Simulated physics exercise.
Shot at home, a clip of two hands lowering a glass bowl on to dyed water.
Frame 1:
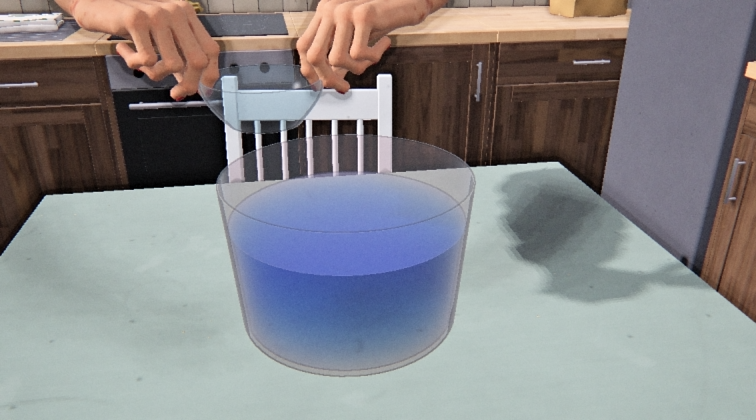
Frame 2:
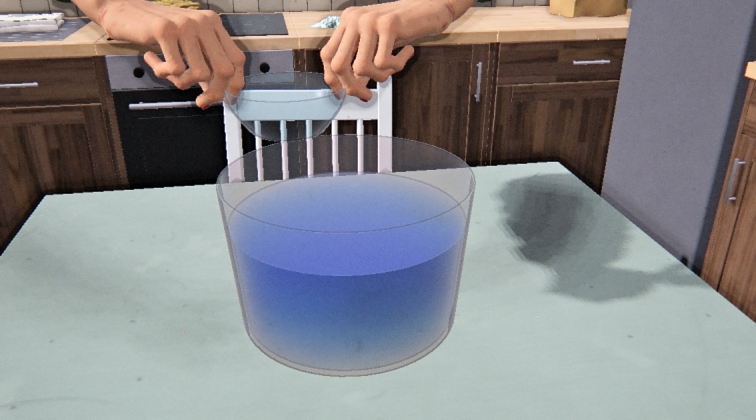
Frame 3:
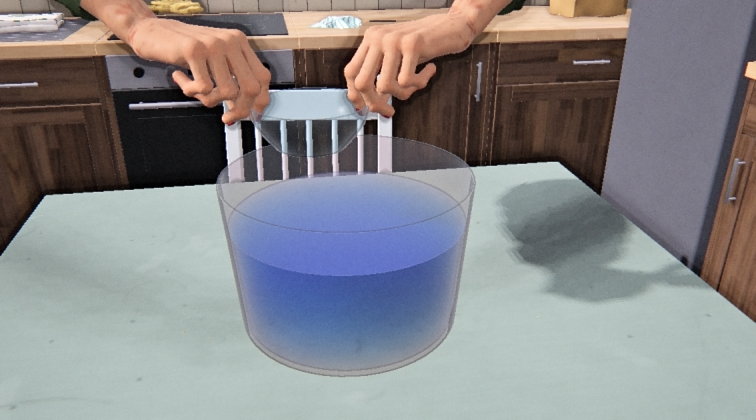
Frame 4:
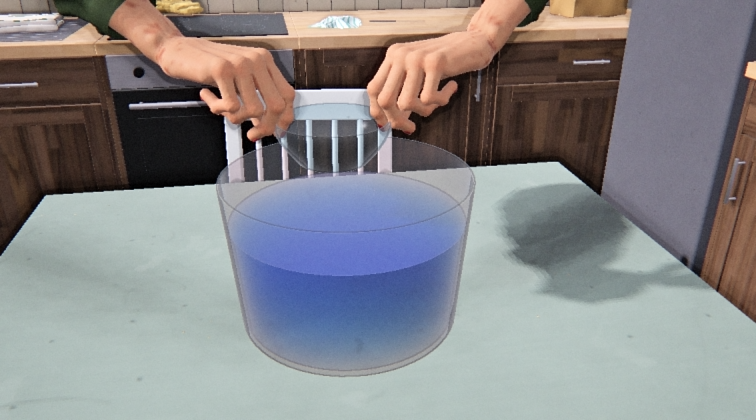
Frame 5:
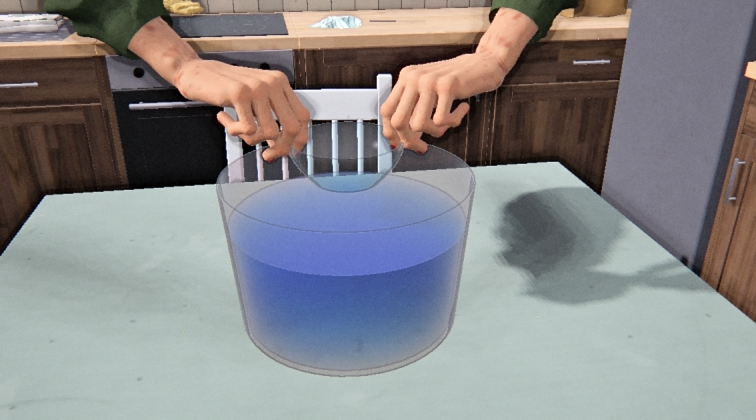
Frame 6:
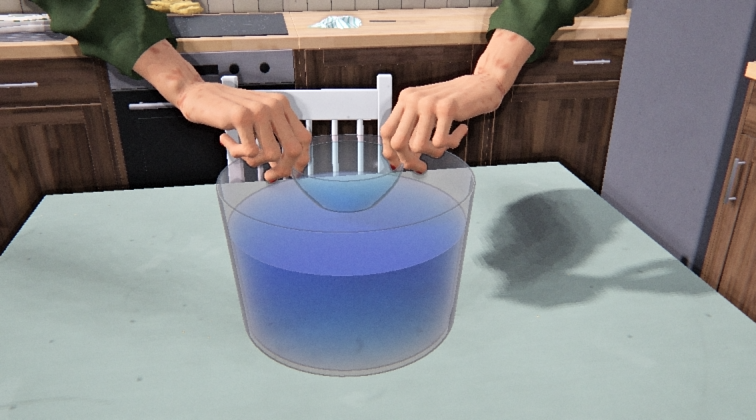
Two hands held a clear, empty glass bowl by its rim and lowered it steadily, moving a little to the right, until it was just over the blue water in a large see-through basin.
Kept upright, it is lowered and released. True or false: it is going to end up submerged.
False.
Soon after, the bowl dips into the dyed water.
Later, it bobs and steadies.
In the end, the bowl floats with most of its side showing.
